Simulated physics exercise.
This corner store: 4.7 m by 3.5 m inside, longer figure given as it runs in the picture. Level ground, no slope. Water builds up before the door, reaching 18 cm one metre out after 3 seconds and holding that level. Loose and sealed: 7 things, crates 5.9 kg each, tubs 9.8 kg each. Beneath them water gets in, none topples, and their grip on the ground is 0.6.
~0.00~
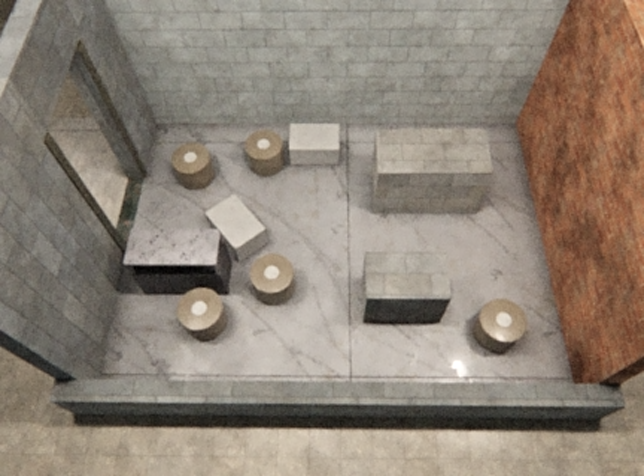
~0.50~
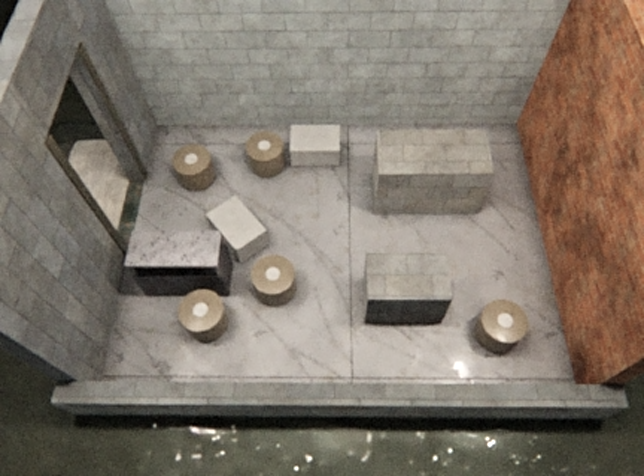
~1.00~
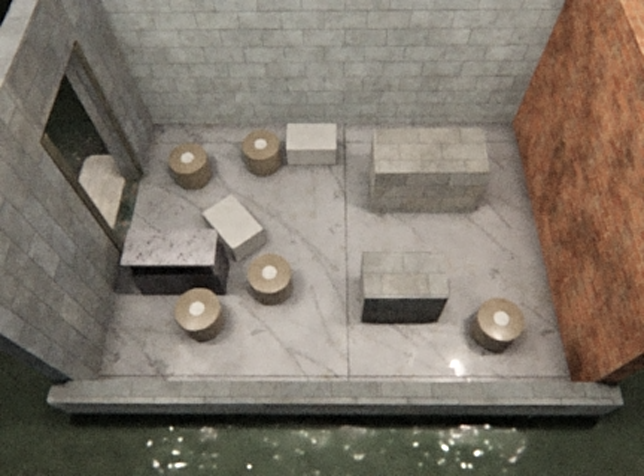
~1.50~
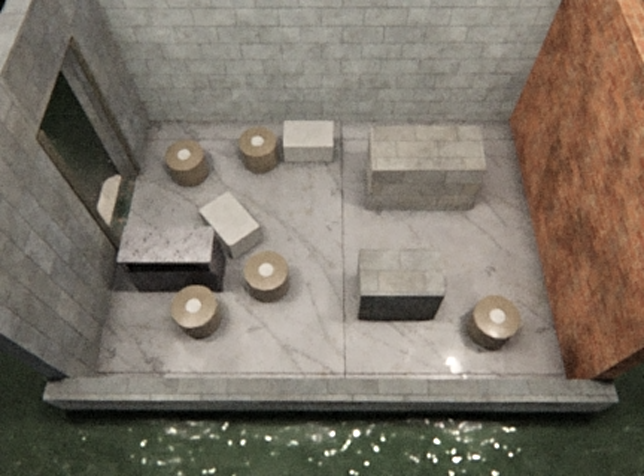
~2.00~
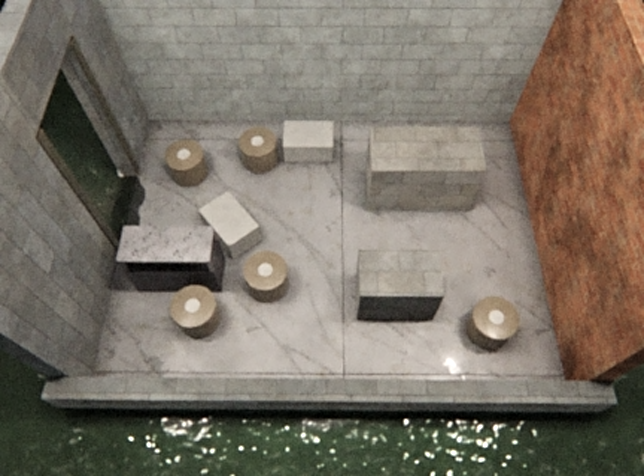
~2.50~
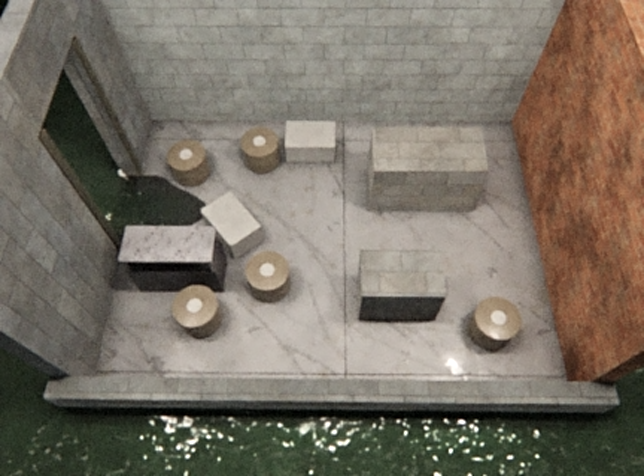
Dark green water surrounds the walled room and spreads in through the doorway at left.
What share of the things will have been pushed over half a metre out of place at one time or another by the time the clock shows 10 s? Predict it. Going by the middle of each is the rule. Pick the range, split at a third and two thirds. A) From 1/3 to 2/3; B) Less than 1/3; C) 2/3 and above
A.
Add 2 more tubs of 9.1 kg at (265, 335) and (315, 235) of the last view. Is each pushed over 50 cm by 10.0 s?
Well, the first one stays under the mark, and the second tops the mark.
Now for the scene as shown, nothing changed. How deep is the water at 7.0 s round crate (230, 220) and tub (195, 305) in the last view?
Roughly 7 and 1 cm.
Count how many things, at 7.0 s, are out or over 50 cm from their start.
By my tally, 2.
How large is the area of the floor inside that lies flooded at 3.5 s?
Flooded: Near 2.5 m2.
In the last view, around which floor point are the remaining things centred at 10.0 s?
It sits at about (345, 210).
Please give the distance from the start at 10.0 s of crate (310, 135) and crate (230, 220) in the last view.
120 cm, 300 cm.
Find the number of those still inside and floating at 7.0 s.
At that time, 2.
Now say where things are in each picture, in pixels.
The first frame shows a crate at (235, 221) rests on the ground; a tub at (264, 144), on the bottom; water covers 0.0 m2; 0 of 7 have shifted.
The second frame shows a crate at (236, 222), on the bottom; a tub at (264, 146), on the bottom; water covers 0.0 m2; 0 of 7 have shifted.
The third frame shows a crate at (232, 221) rests on the ground; a tub at (261, 144), on the bottom; 0.0 m2 under water; 0 of 7 have shifted.
The fourth frame shows a crate at (229, 218) rests on the ground; a tub at (258, 142), on the bottom; 0.0 m2 under water; 0 of 7 have shifted.
The fifth frame shows a crate at (228, 218) rests on the ground; a tub at (257, 142), on the bottom; 0.1 m2 under water; 0 of 7 have shifted.
The sixth frame shows a crate at (230, 218) rests on the ground; a tub at (259, 142), on the bottom; 0.6 m2 under water; 0 of 7 have shifted.
After 3.5 s 0 of 7 are over 50 cm from their spots; 0 afloat.
After 4.5 s 1 of 7 are over 50 cm from their spots; 1 afloat.
After 7.0 s 2 of 7 are over 50 cm from their spots; 2 afloat.
After 10.0 s 4 of 7 are over 50 cm from their spots, and 4 have been at some point; 3 afloat.
